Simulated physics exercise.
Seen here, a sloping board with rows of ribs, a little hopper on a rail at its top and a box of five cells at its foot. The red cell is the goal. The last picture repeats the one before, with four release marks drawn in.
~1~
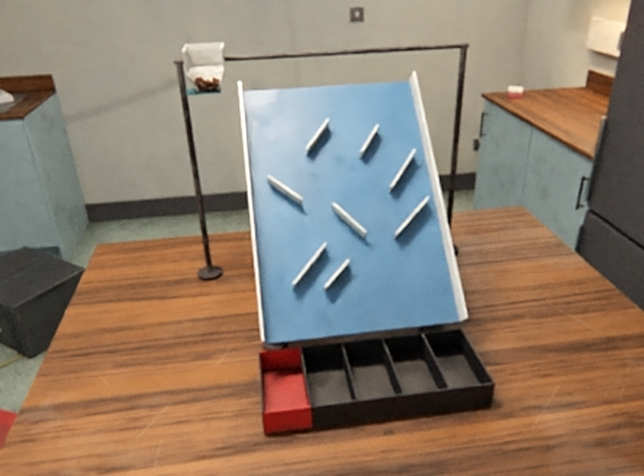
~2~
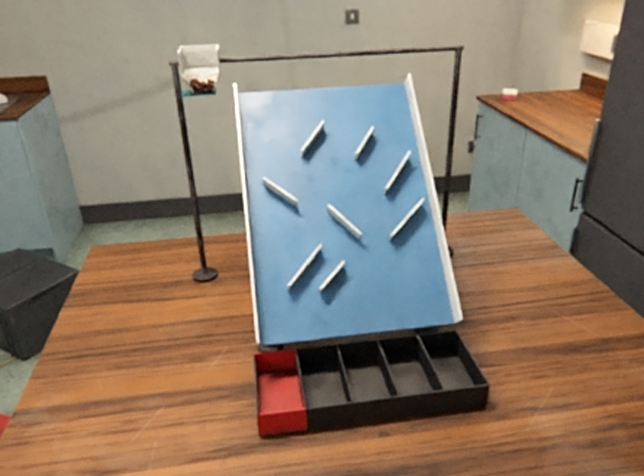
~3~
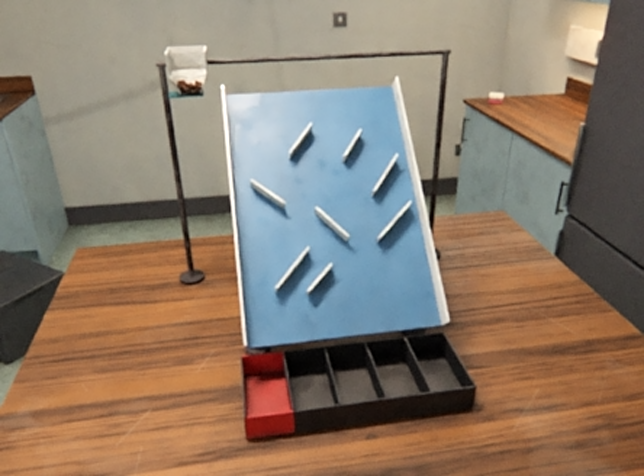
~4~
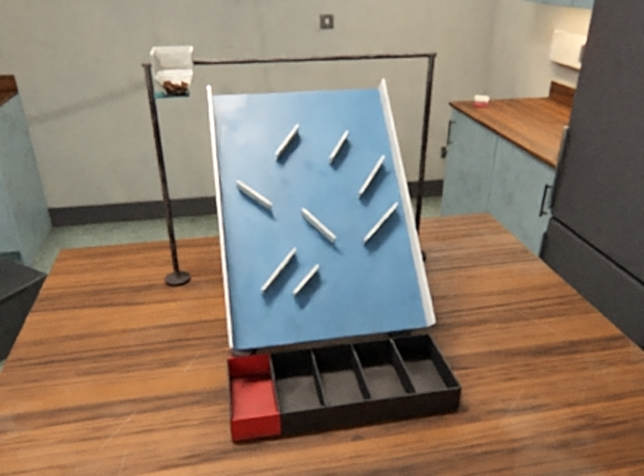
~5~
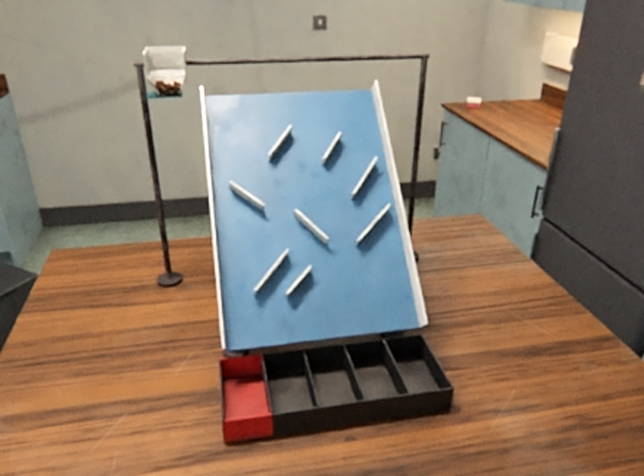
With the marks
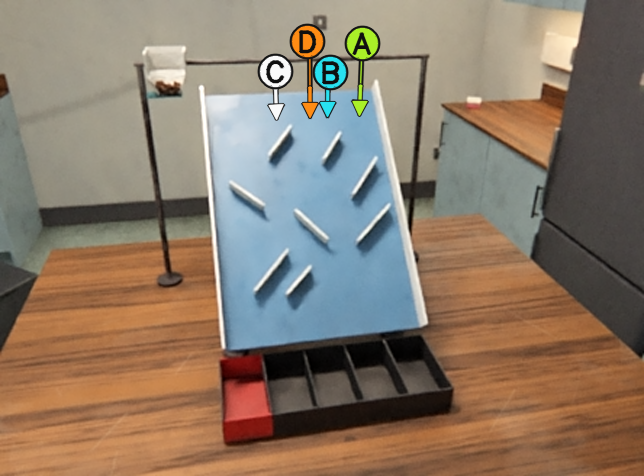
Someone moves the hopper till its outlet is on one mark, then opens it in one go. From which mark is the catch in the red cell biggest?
Go for C.
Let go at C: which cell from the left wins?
The first.
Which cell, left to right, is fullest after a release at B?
It is the fourth one.
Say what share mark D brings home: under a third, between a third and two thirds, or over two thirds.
It is under a third.
On the marked copy, mark A meets the board at (359, 110); mark B meets the board at (327, 111); mark C meets the board at (276, 114); mark D meets the board at (310, 112).
With A, none in the red cell, most in other cells, about a quarter outside the box.
With B, a small part in the red cell, most in other cells, a small part outside the box.
With C, about half in the red cell, about half in other cells, a stray few outside the box.
With D, a small part in the red cell, most in other cells, a small part outside the box.
